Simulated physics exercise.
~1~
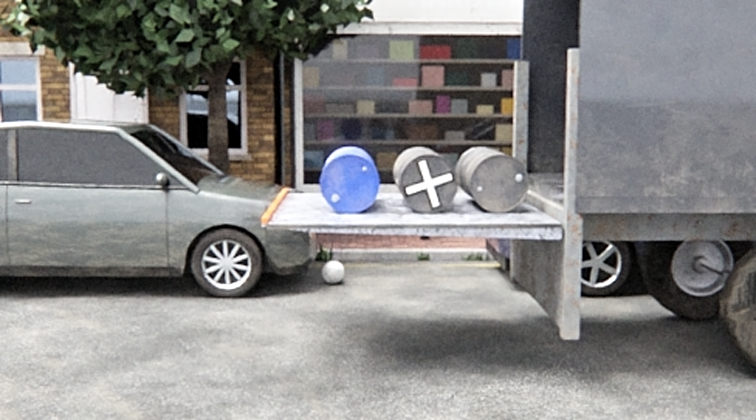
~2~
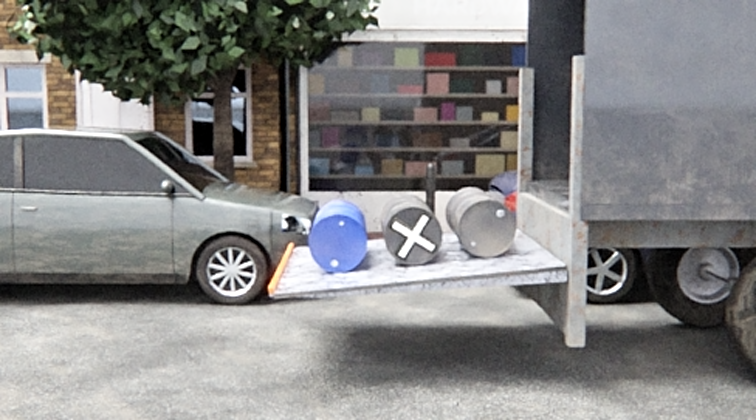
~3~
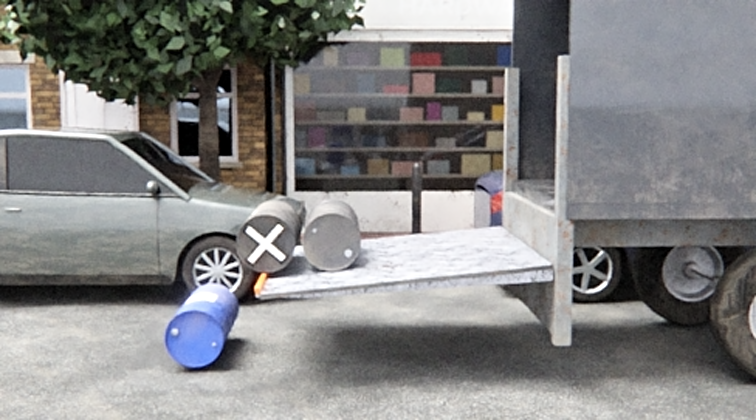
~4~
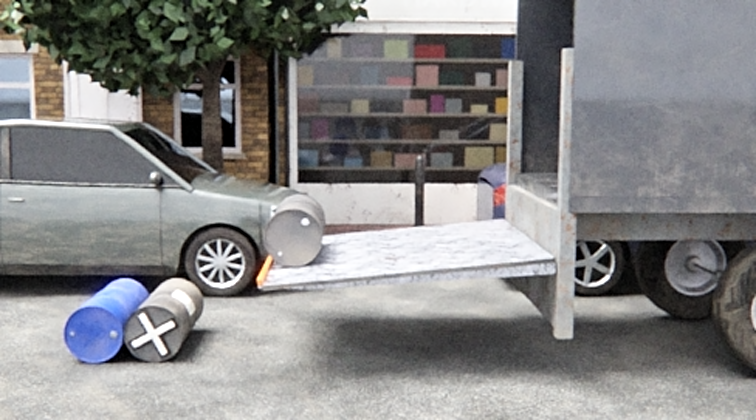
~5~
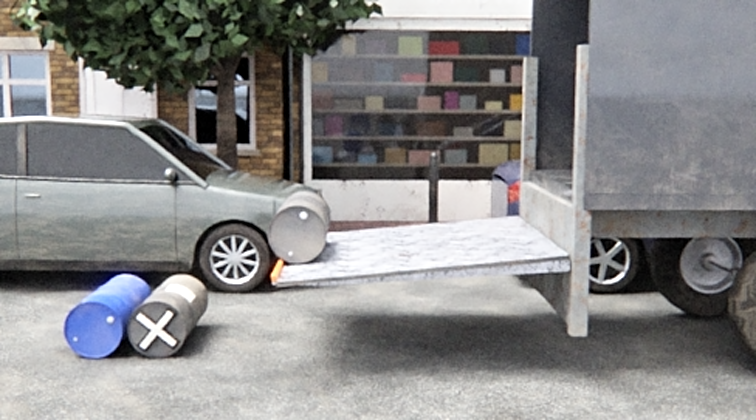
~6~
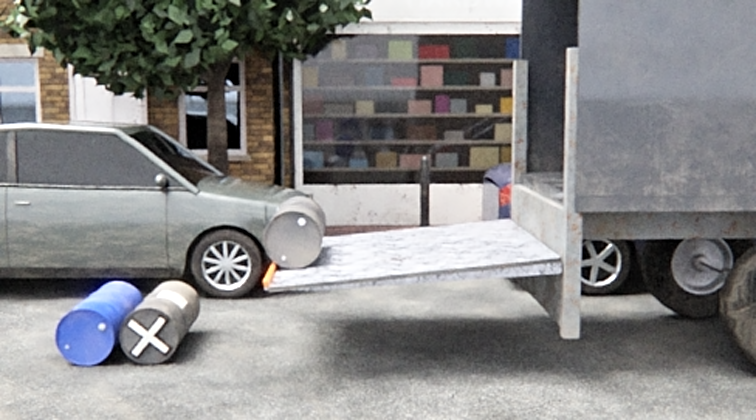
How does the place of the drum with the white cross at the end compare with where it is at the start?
At the start it lies on the raised platform between the blue and grey drums. At the end it is on the ground, farther left and lower down, just to the right of the blue drum.
